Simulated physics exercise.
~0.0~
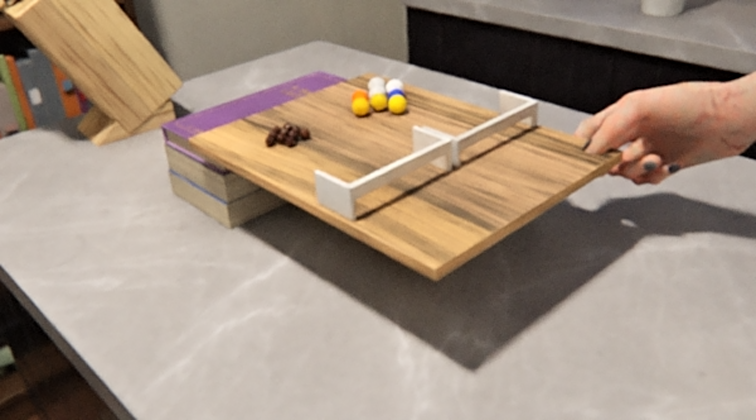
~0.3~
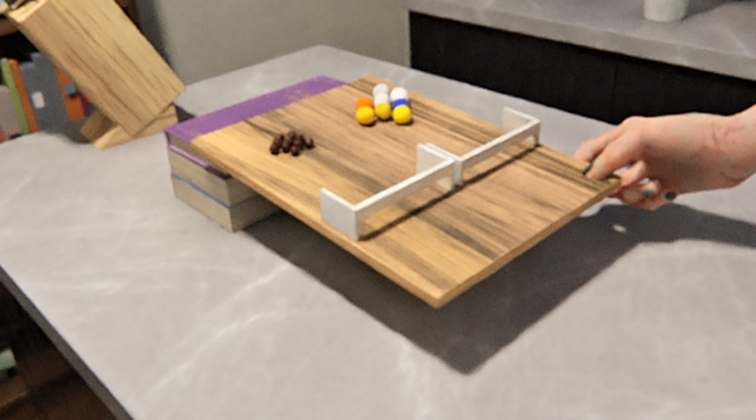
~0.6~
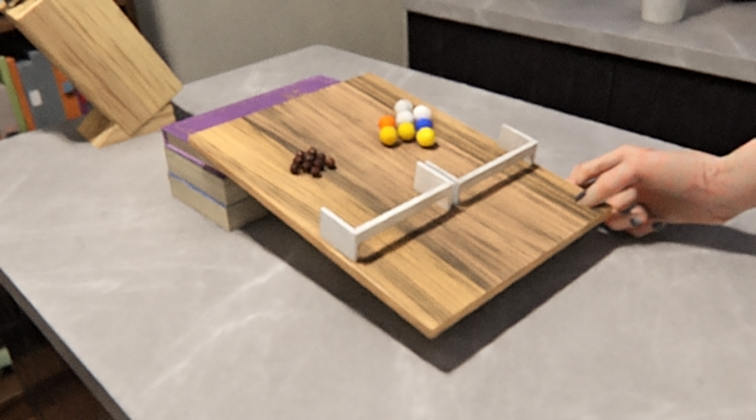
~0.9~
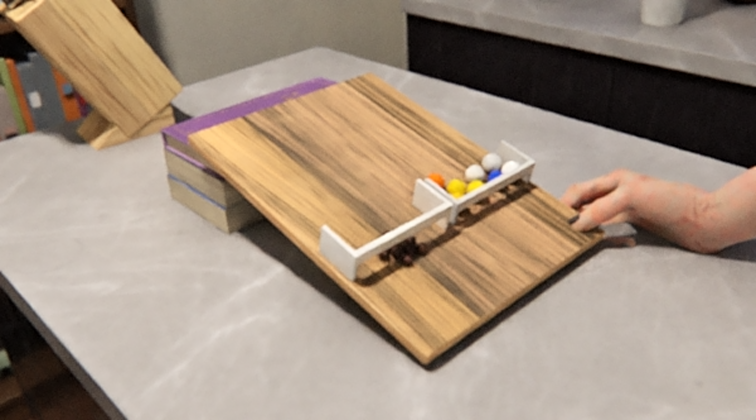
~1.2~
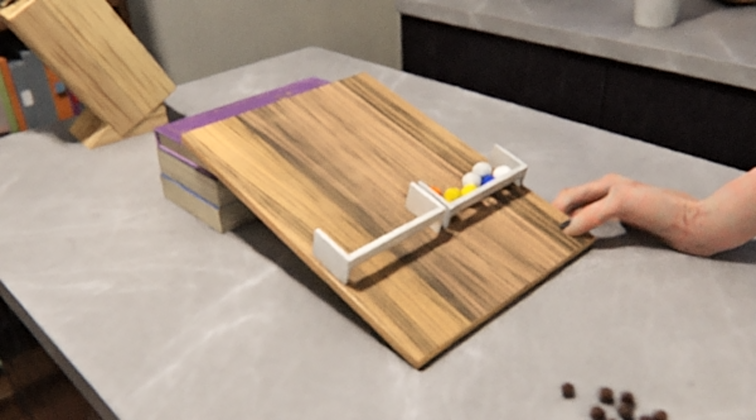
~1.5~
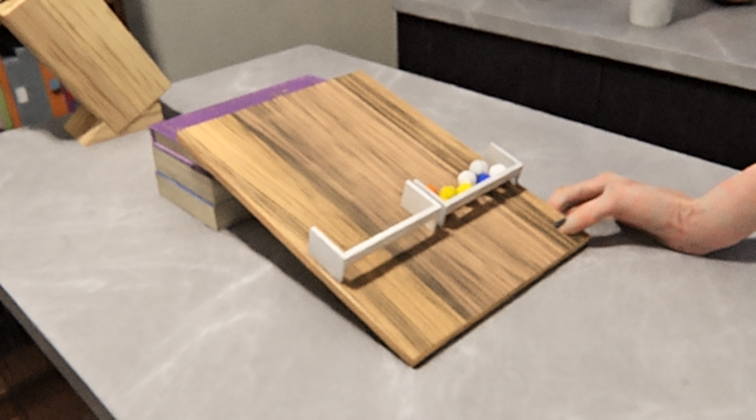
To begin with, a hand holds up the right end of a striped wooden board whose other end rests on a stack of books, with a cluster of small dark brown beads and a group of larger colourful balls lying above two white bars. The hand lowers the held end, and both groups start moving down the steepening slope. The dark beads pass beneath the nearer bar, while the balls stop against the farther one. The beads then spill onto the grey counter and leave view. Finally, the board rests tilted, the hand still at its edge, with the balls gathered behind their bar.
